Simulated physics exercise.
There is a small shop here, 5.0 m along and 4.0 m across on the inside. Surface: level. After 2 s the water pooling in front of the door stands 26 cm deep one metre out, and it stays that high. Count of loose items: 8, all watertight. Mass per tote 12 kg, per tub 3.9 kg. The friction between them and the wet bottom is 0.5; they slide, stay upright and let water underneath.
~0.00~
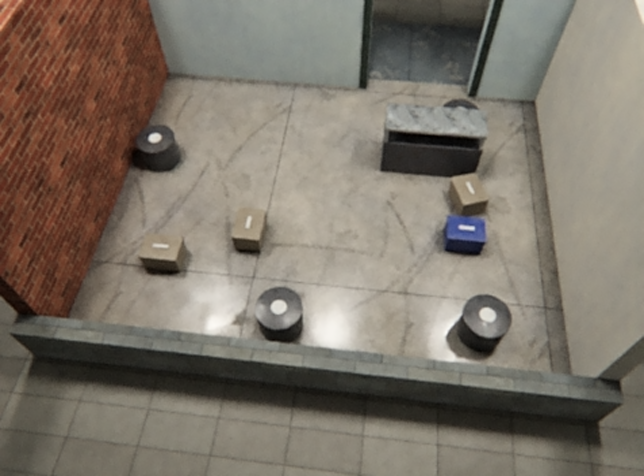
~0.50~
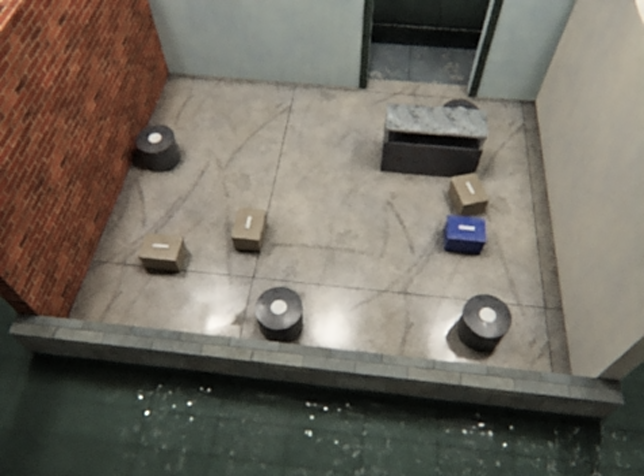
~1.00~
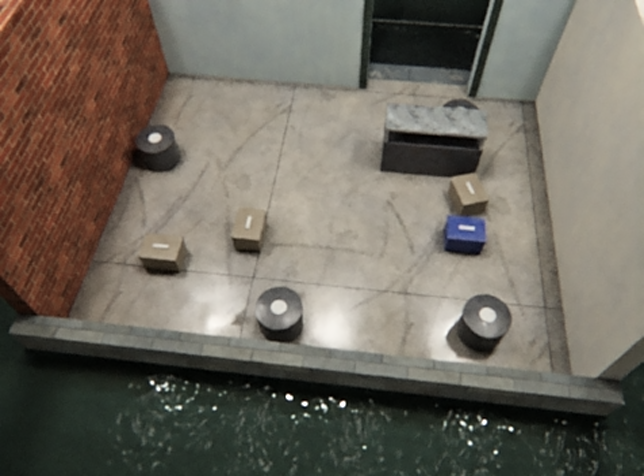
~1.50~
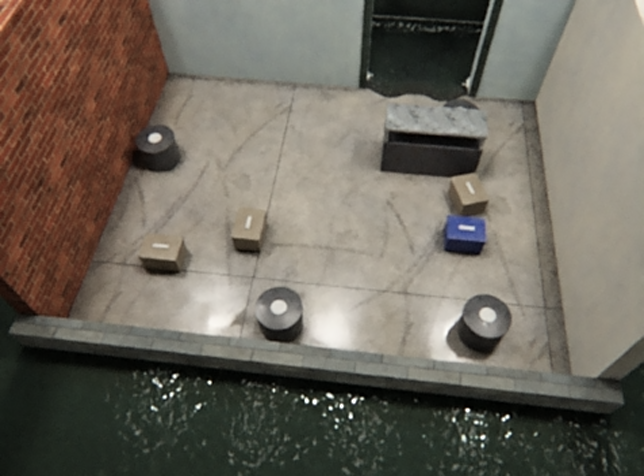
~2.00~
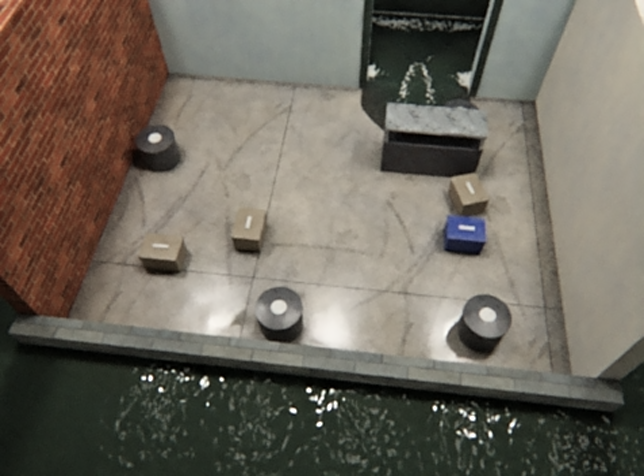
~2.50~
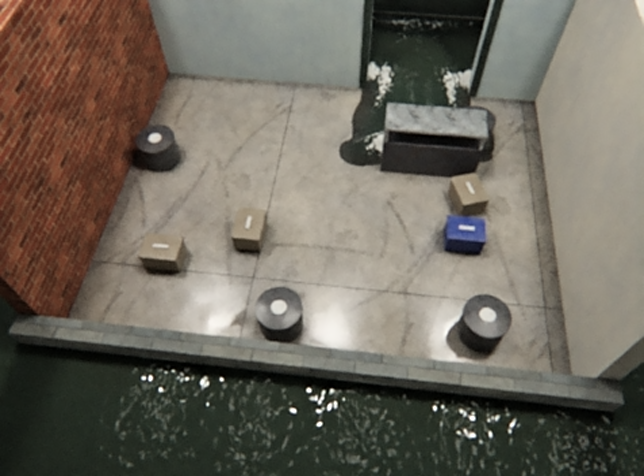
The footage shows a small shop room with boxes, a blue tote, dark round tubs and a counter; dark water covers the ground outside the low front wall, then enters through the back doorway and spreads around the counter.
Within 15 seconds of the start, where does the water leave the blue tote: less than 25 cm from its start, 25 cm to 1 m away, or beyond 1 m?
It should cover a short stretch.
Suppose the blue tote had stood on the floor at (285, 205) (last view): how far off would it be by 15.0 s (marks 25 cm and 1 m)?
By then it winds up well off.
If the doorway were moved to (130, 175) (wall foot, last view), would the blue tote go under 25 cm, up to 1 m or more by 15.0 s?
Then the blue tote would have gone a long way.
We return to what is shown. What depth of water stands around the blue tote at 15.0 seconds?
I'd say around 14 cm.
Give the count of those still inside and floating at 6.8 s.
That would be 4 of them.
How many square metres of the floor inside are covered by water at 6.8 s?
My estimate is roughly 18 m2.
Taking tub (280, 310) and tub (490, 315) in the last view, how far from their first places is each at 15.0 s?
Respectively 200 and 80 cm.
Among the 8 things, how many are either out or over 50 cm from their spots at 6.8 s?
The count is 3.
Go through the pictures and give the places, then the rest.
In the first frame, the blue tote at (467, 228), on the bottom; 0.0 m2 under water; 0 of 8 have shifted.
In the second frame, the blue tote at (467, 228) rests on the ground; 0.0 m2 under water; 0 of 8 have shifted.
In the third frame, the blue tote at (467, 228), on the bottom; 0.0 m2 under water; 0 of 8 have shifted.
In the fourth frame, the blue tote at (467, 228), on the bottom; 0.1 m2 under water; 0 of 8 have shifted.
In the fifth frame, the blue tote at (467, 228), on the bottom; water covers 1.0 m2; 0 of 8 have shifted.
In the sixth frame, the blue tote at (467, 228), on the bottom; water covers 1.8 m2; 1 of 8 have shifted.
After 3.5 s the blue tote is near (467, 228), 0.0 m from its start, aground; 0 afloat.
After 6.8 s the blue tote is near (467, 228), 0.0 m from its start, aground; 4 afloat.
After 11.0 s the blue tote is near (468, 230), 0.0 m from its start, aground; 7 afloat.
After 15.0 s the blue tote is near (435, 270), 0.7 m from its start, afloat; 8 afloat.
